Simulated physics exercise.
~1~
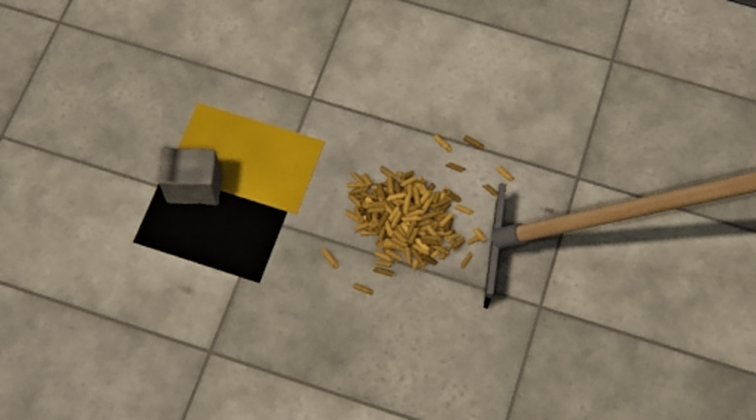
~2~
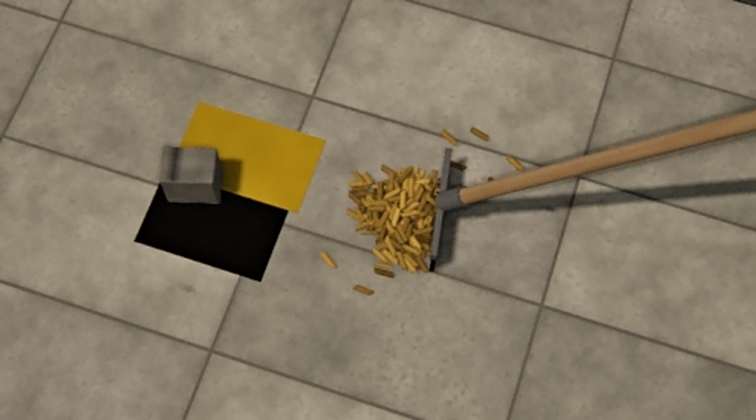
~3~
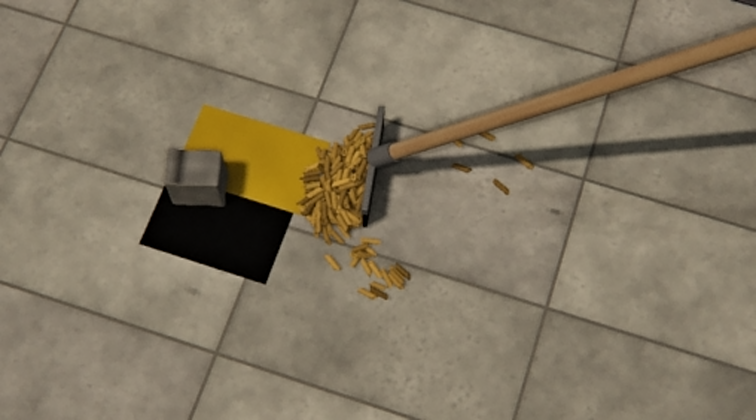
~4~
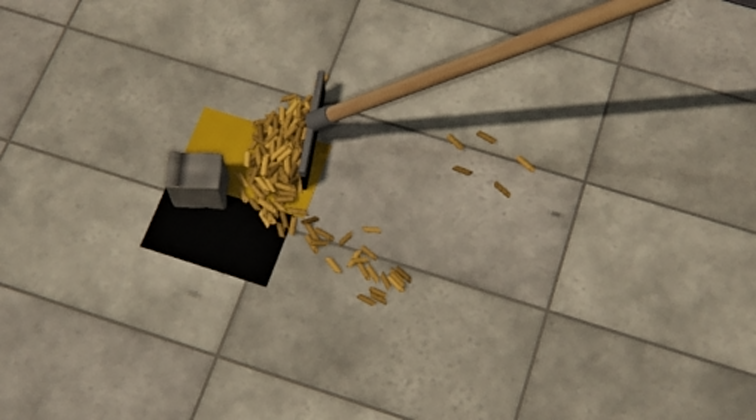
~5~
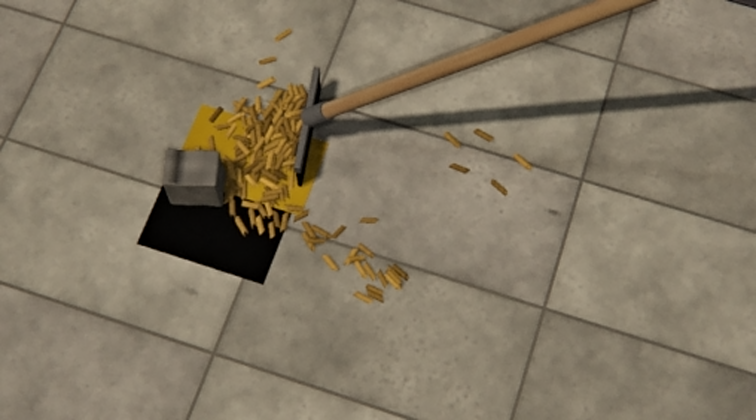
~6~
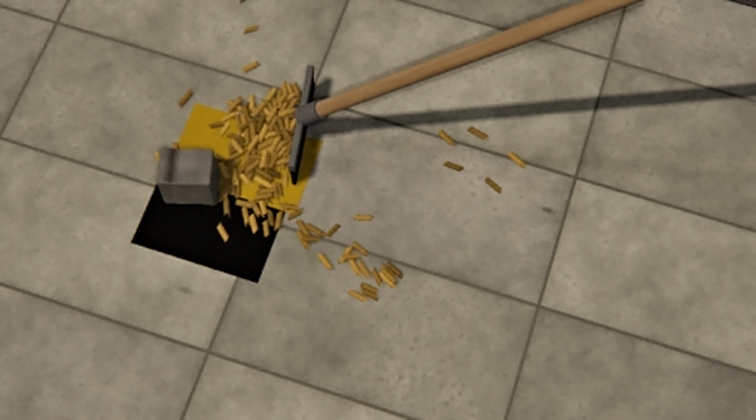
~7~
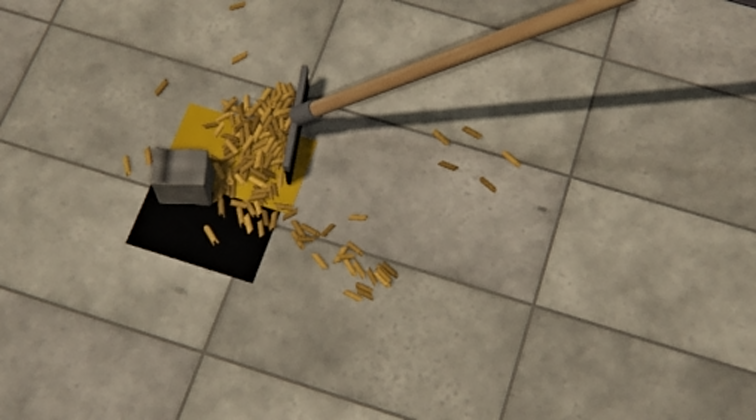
A squeegee with a dark blade and a long wooden handle reaches in from the right over a grey tiled floor, seen from above by a slightly swaying camera. Left of it lies a heap of short golden pasta pieces, and farther left are a yellow mat, a black mat below it and a small grey block at their edge. The blade pushes the heap left and slightly upward onto the yellow mat, leaving stragglers behind. It stops there while some pieces scatter past the block. Most of the heap rests on yellow, with few pieces on black.
